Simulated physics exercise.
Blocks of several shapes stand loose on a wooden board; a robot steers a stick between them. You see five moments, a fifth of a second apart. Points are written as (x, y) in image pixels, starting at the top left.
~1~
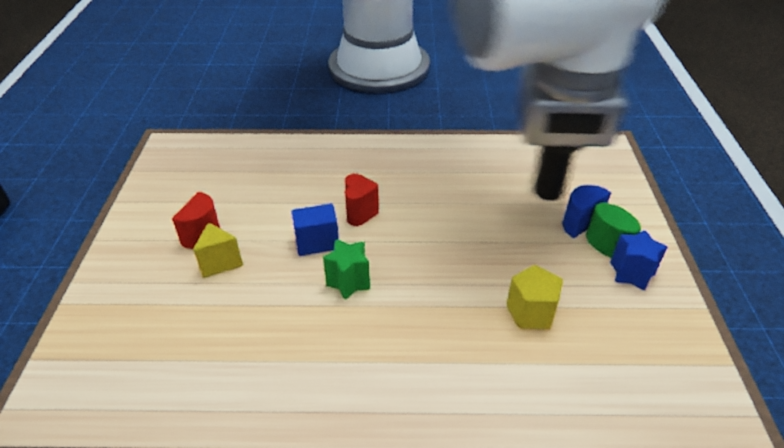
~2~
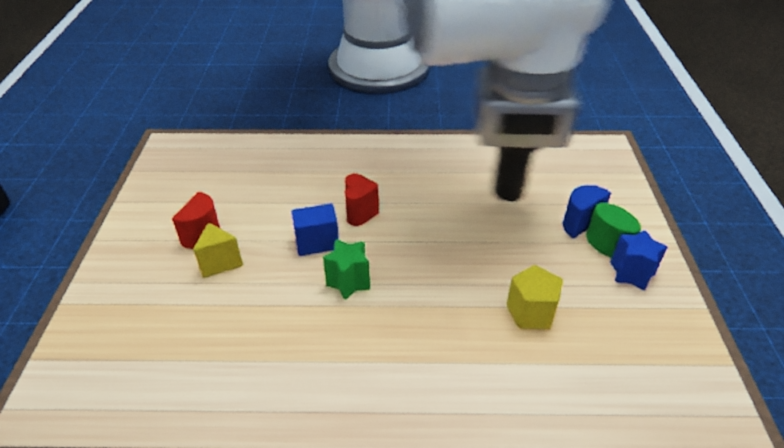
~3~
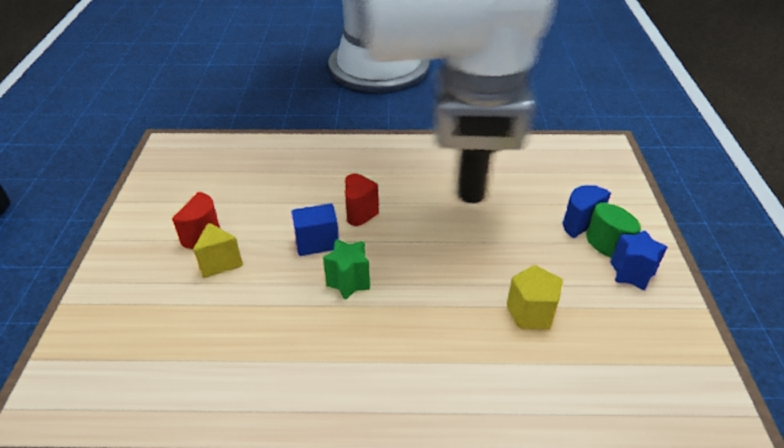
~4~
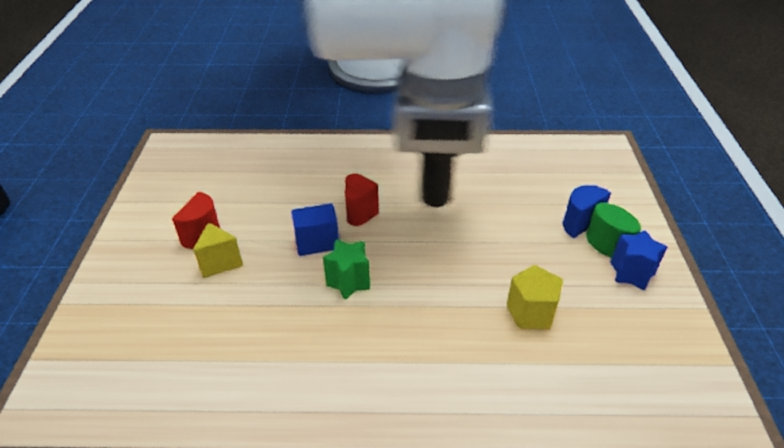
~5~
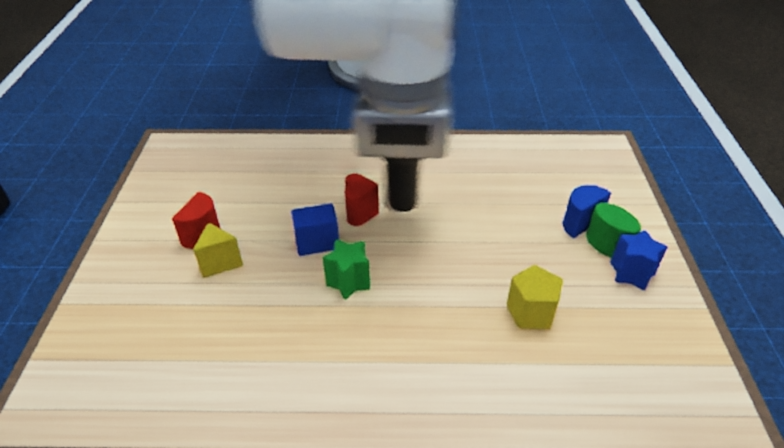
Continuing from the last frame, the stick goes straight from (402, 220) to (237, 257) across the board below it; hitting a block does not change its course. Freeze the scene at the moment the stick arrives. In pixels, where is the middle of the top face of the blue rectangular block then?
I expect it at (218, 259).
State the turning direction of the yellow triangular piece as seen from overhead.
From the top, the block rotates clockwise.
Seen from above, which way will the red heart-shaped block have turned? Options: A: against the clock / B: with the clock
Correct choice: B.
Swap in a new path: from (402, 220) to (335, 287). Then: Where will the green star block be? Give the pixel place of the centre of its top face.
I expect it at (325, 286).
On the path given first. One third of the way, stick at (347, 214); blue rectangular block at (309, 216); red heart-shaped block at (343, 183), turned 30° clockwise.
Two thirds of the way, stick at (291, 226); yellow triangular piece at (208, 237), turned 15° clockwise; blue rectangular block at (255, 236), turned 35° anticlockwise; red heart-shaped block at (343, 183), turned 30° clockwise.
At the end, stick at (232, 239); red half-round block still; yellow triangular piece at (194, 244), turned 55° clockwise; blue rectangular block at (218, 259), turned 75° anticlockwise; red heart-shaped block at (343, 183), turned 30° clockwise.
